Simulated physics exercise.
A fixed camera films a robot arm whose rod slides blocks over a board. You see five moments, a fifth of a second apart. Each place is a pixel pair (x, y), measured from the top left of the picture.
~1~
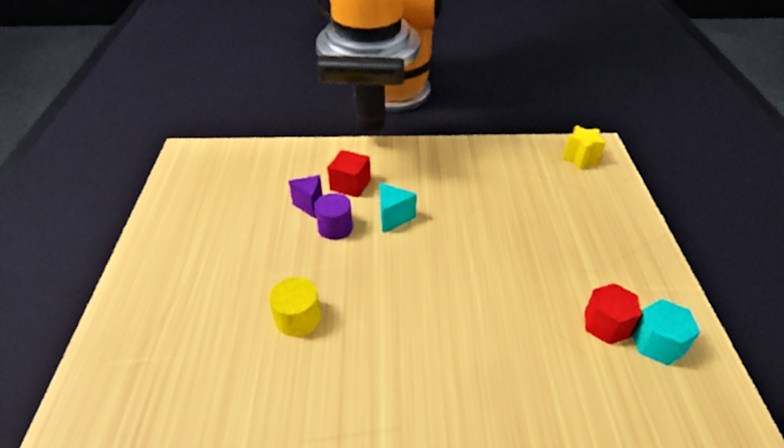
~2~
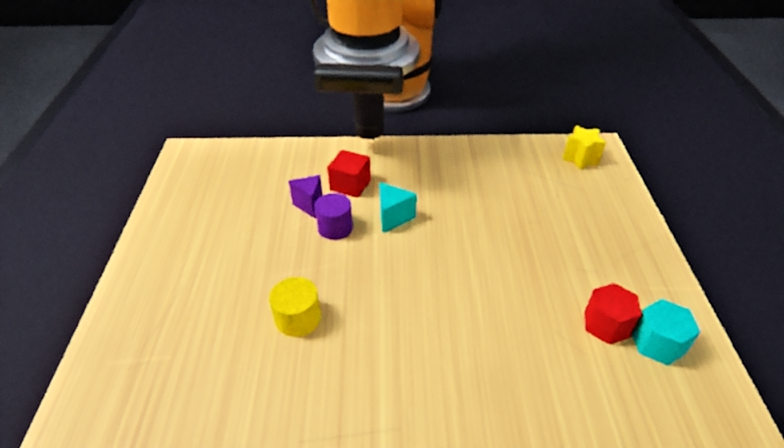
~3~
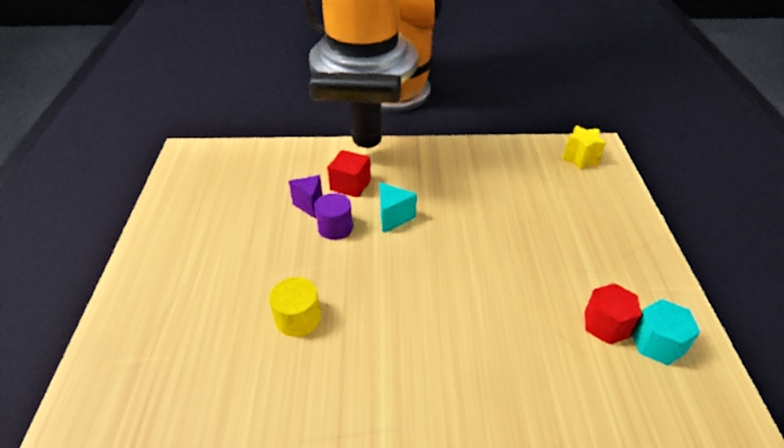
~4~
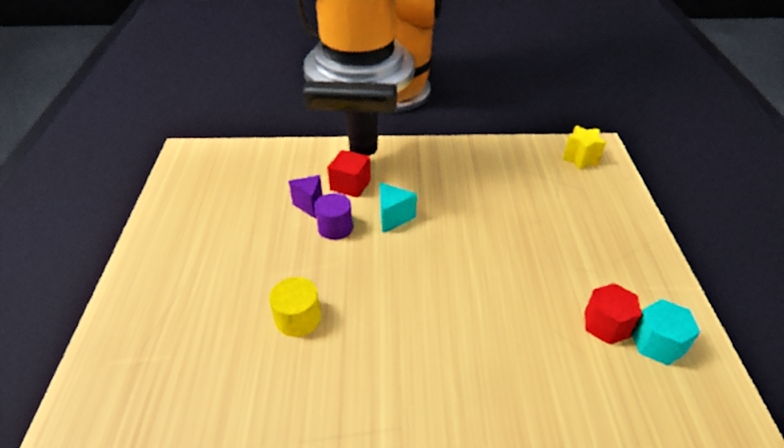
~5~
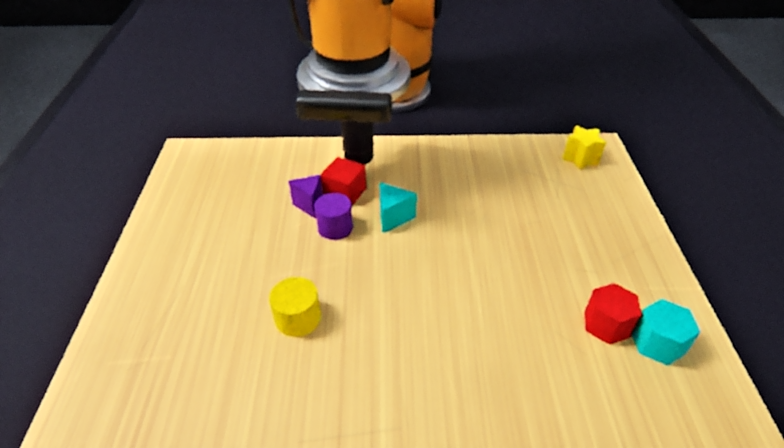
On a light wooden board, a robot arm lowers its dark rod toward the viewer, nudging the red cube slightly forward and left.
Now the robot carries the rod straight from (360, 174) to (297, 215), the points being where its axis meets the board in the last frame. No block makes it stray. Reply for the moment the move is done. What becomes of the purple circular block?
It is no longer where it was.
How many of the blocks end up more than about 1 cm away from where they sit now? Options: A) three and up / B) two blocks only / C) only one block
Choice A: Three and up.
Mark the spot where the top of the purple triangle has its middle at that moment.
About (269, 204).
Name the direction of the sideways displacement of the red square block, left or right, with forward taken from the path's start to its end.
Goes left.
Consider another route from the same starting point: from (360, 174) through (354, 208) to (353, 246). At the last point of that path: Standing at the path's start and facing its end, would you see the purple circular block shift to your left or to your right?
Its sideways move is to the right.
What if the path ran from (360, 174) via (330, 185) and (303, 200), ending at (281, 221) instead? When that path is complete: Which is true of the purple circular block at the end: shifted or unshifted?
My prediction: It moves.
The first path, step by step. Halfway along, rod (327, 178); purple triangle (285, 196), turned 25° clockwise; purple circular block (330, 217); red square block (321, 194), turned 35° anticlockwise.
At the end, rod (294, 198); purple triangle (269, 204), turned 75° clockwise; purple circular block (332, 230); red square block (313, 209), turned 70° anticlockwise; turquoise triangle unmoved.
